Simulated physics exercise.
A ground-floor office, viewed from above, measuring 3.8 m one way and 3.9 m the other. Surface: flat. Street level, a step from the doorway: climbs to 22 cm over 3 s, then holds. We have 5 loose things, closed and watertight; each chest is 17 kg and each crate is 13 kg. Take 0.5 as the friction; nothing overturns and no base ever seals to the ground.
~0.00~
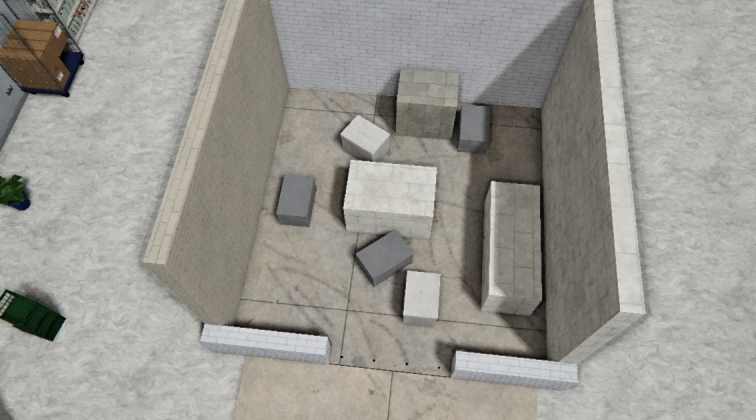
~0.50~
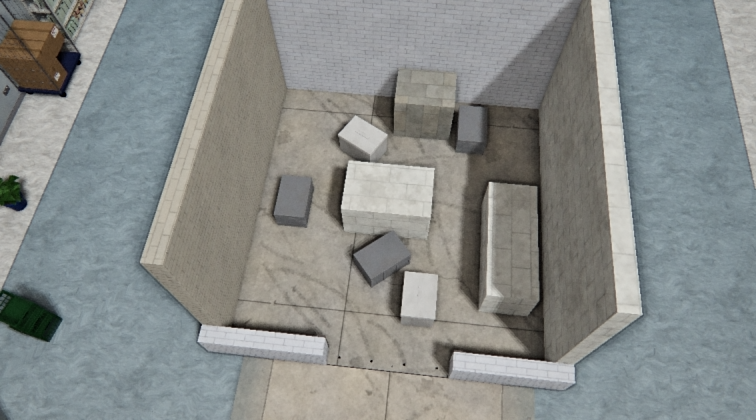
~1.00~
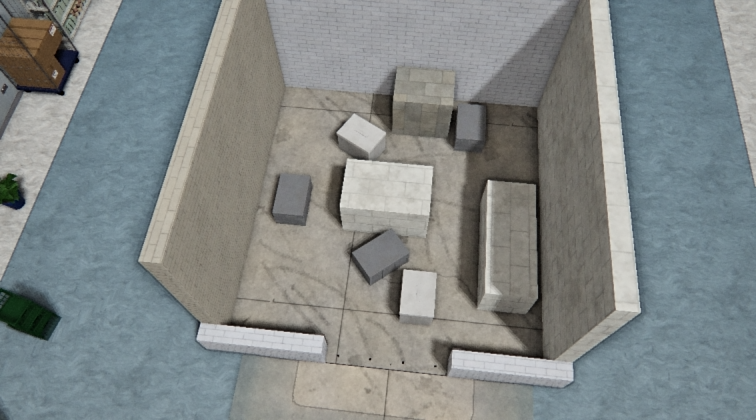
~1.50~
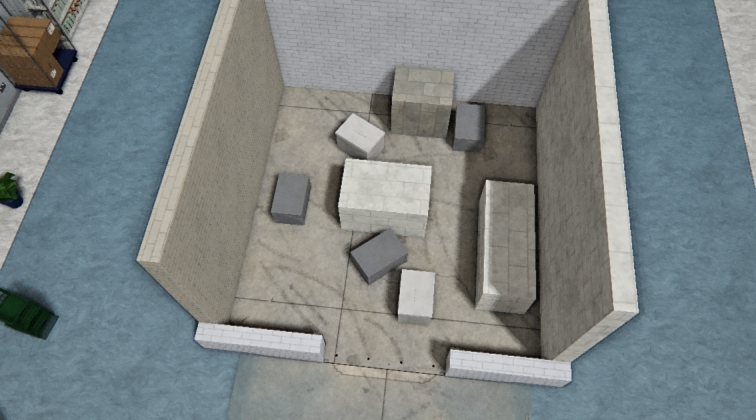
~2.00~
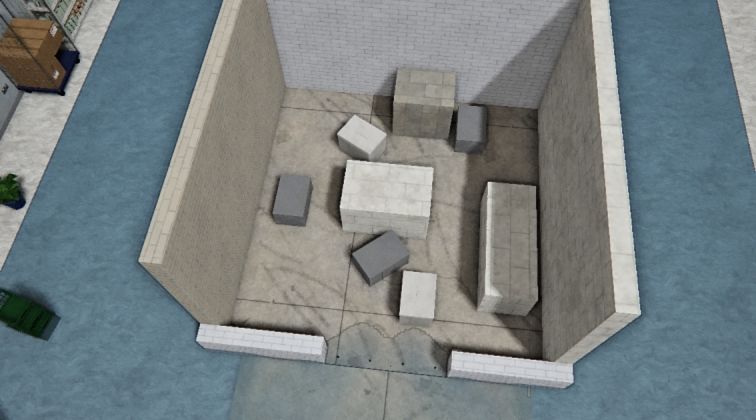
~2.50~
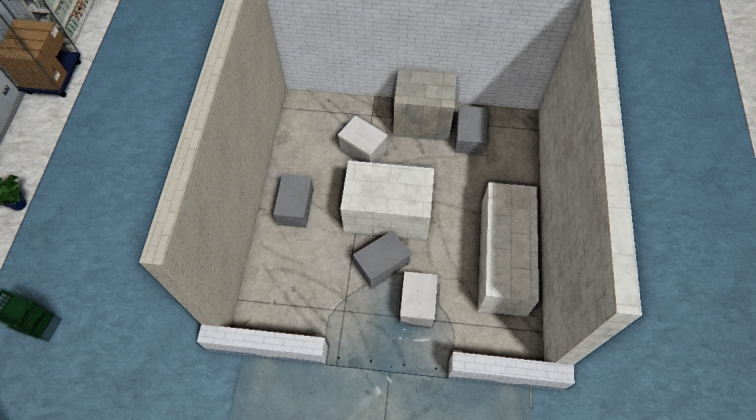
A roofless room with pale block walls stands on whitish ground, seen from high above its open front. Pale and dark grey blocks surround a larger whitish block on the tan floor, with stacked brown boxes and a green object outside at left. Bluish water spreads along both sides, covers the front path and creeps through the doorway, while the blocks stay put and the view shifts very slightly.
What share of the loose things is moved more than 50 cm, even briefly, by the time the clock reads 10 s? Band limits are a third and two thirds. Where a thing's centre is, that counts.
The share is two thirds or more.
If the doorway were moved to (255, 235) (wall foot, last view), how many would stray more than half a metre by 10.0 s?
Result: 5.
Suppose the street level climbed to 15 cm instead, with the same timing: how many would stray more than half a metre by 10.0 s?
3.
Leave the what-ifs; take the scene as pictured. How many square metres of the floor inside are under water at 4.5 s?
My estimate is roughly 7.0 m2.
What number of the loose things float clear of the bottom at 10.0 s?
5.
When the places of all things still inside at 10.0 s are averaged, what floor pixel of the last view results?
The centre sits near (379, 171).
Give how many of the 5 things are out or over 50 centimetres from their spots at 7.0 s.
The answer is 3.
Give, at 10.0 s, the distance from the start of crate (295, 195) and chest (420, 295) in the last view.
In turn: 100 cm, 200 cm.
After 3.5 s 1 of 5 are over 50 cm from their spots; 0 afloat.
After 4.5 s 1 of 5 are over 50 cm from their spots; 1 afloat.
After 7.0 s 3 of 5 are over 50 cm from their spots; 3 afloat.
After 10.0 s 5 of 5 are over 50 cm from their spots, and 5 have been at some point; 5 afloat.
